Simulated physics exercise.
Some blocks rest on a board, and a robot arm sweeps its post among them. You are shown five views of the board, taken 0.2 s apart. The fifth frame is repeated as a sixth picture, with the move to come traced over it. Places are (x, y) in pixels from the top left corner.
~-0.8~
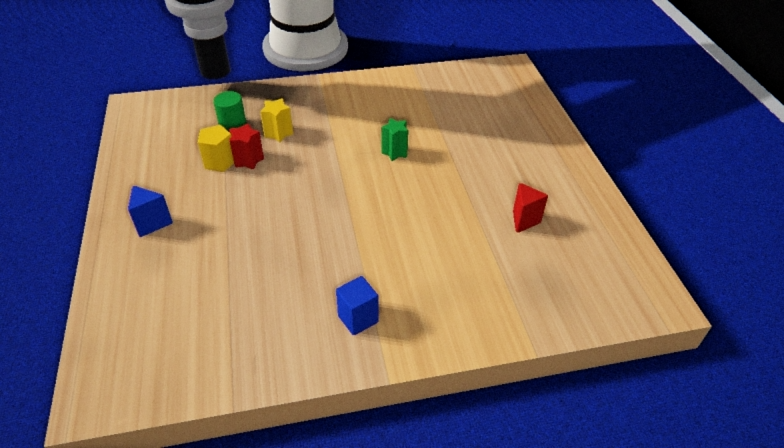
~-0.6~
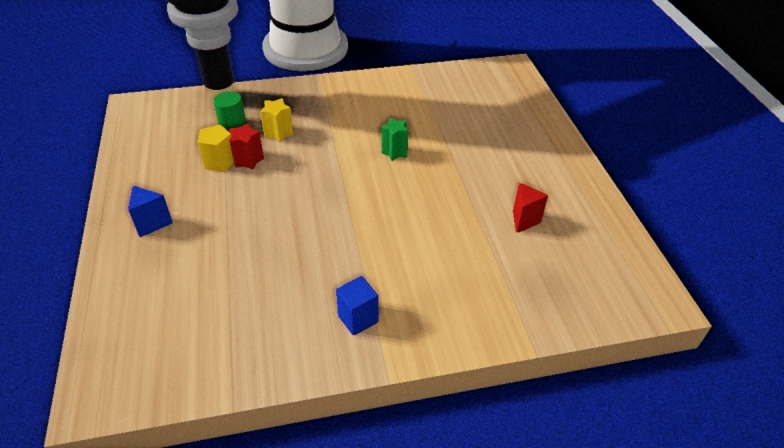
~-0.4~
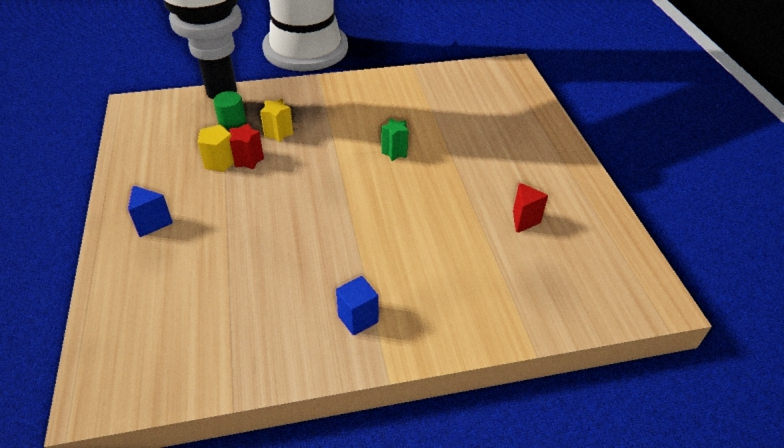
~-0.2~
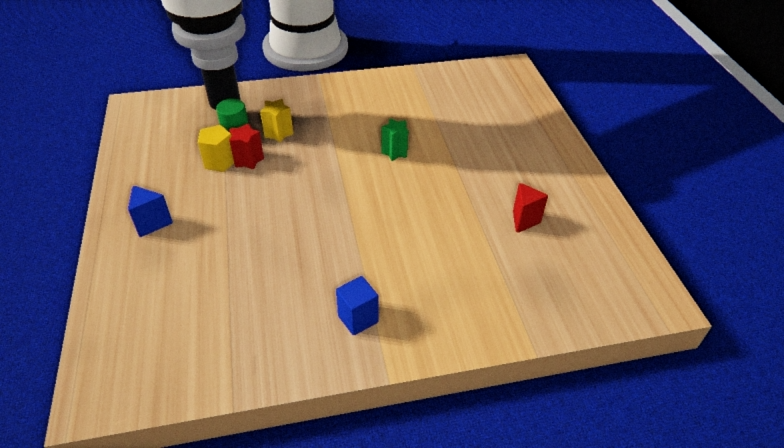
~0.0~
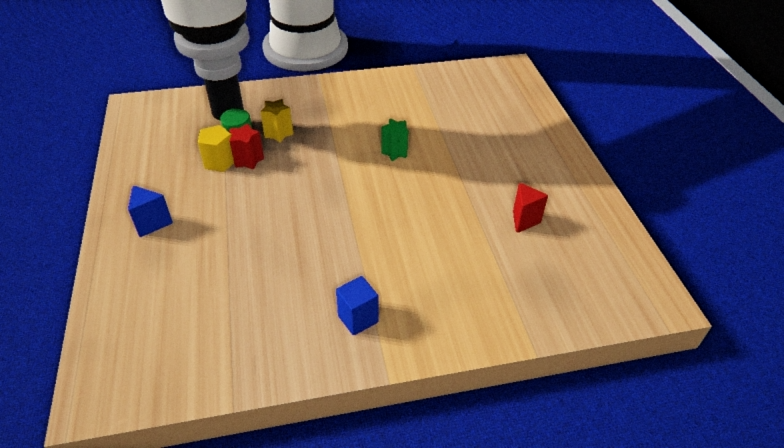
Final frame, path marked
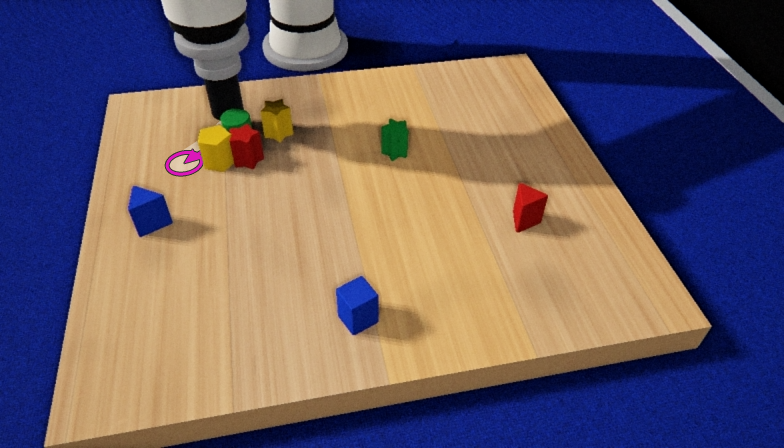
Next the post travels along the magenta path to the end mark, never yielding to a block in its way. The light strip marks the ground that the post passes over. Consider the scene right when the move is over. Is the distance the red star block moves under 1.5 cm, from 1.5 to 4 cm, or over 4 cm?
Its final spot will lie within 1.5 cm of the current one.
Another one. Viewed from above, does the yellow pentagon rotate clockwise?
Answer: No.
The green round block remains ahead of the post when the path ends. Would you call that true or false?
That claim is false.
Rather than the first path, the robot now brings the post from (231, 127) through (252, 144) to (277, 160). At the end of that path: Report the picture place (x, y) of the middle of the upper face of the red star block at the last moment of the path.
Its top centre is at about (250, 168).
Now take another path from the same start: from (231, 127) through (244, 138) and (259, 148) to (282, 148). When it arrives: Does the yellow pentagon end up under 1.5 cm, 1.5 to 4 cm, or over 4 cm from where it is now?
Band: Under 1.5 cm.
The line goes from (231, 127) over (211, 145) to (185, 163).
On the path given first. Halfway along, post at (206, 131); yellow pentagon at (212, 136); green round block at (235, 122); red star block at (246, 136).
At the end, post at (180, 148); yellow pentagon at (207, 143), turned 45° anticlockwise; green round block at (235, 122); red star block at (246, 136); yellow star block unmoved.
